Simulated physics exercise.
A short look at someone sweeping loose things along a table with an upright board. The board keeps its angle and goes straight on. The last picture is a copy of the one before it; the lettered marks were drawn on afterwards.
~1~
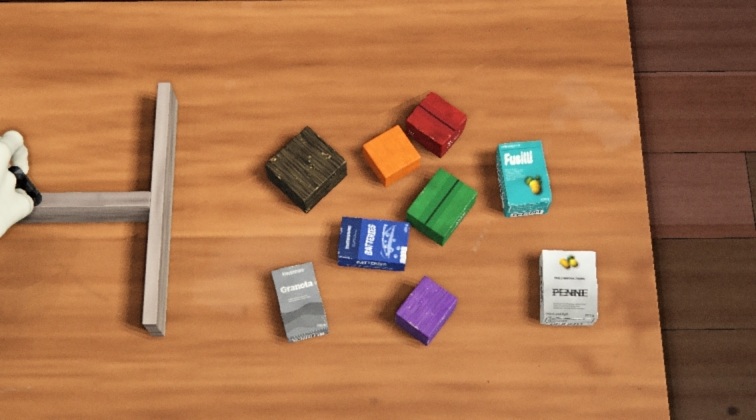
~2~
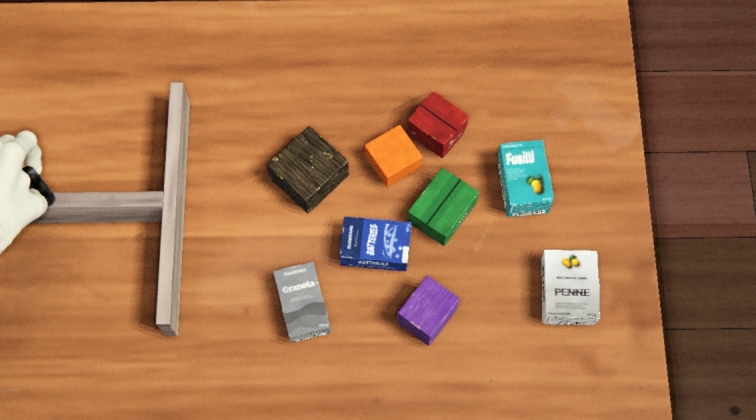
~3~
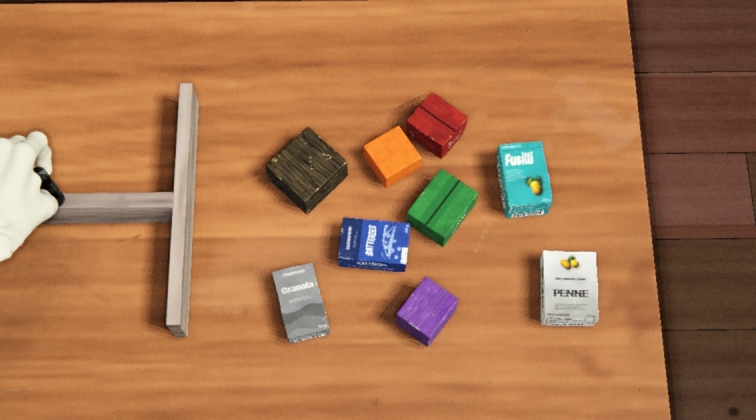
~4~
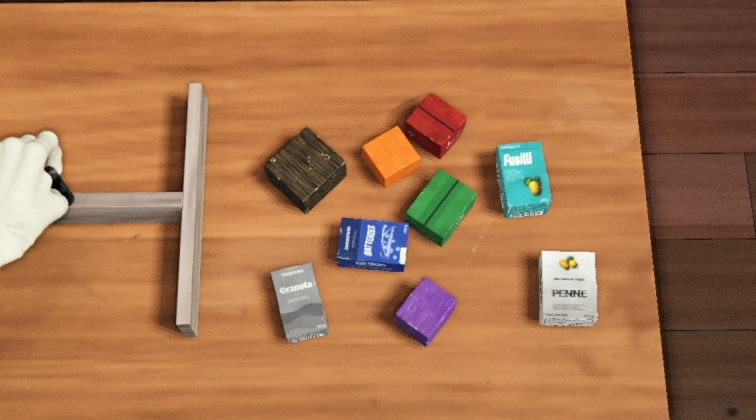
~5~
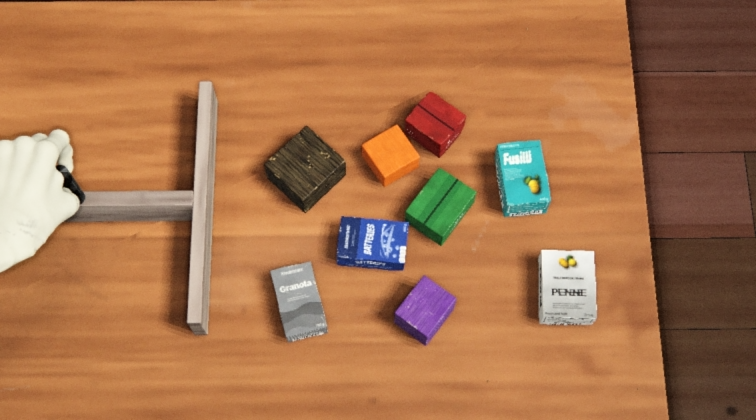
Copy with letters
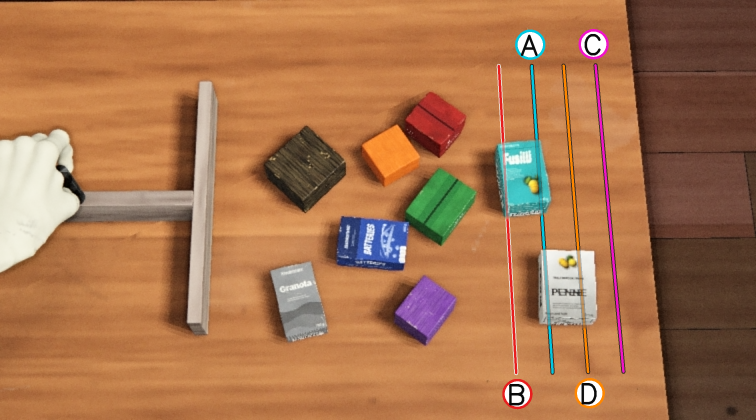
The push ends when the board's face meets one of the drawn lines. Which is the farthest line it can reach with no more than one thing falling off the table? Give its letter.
As far as mark A.
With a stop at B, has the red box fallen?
No.
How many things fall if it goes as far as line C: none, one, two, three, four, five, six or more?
Four.
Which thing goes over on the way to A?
The white packet.
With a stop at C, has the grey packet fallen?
No.
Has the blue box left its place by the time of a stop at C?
By then, yes.
On the marked copy, A at (542, 211); B at (507, 212); C at (609, 211); D at (575, 211).
With A. Early on, board (323, 196); red box (443, 120); grey packet (352, 303).
Further on, board (446, 195); turquoise packet (561, 159); red box (504, 74).
At the end, board (542, 194); white packet over the edge; turquoise packet (628, 142); one fallen.
As for the rest, B is within the limit but short; C drops four; D drops two.
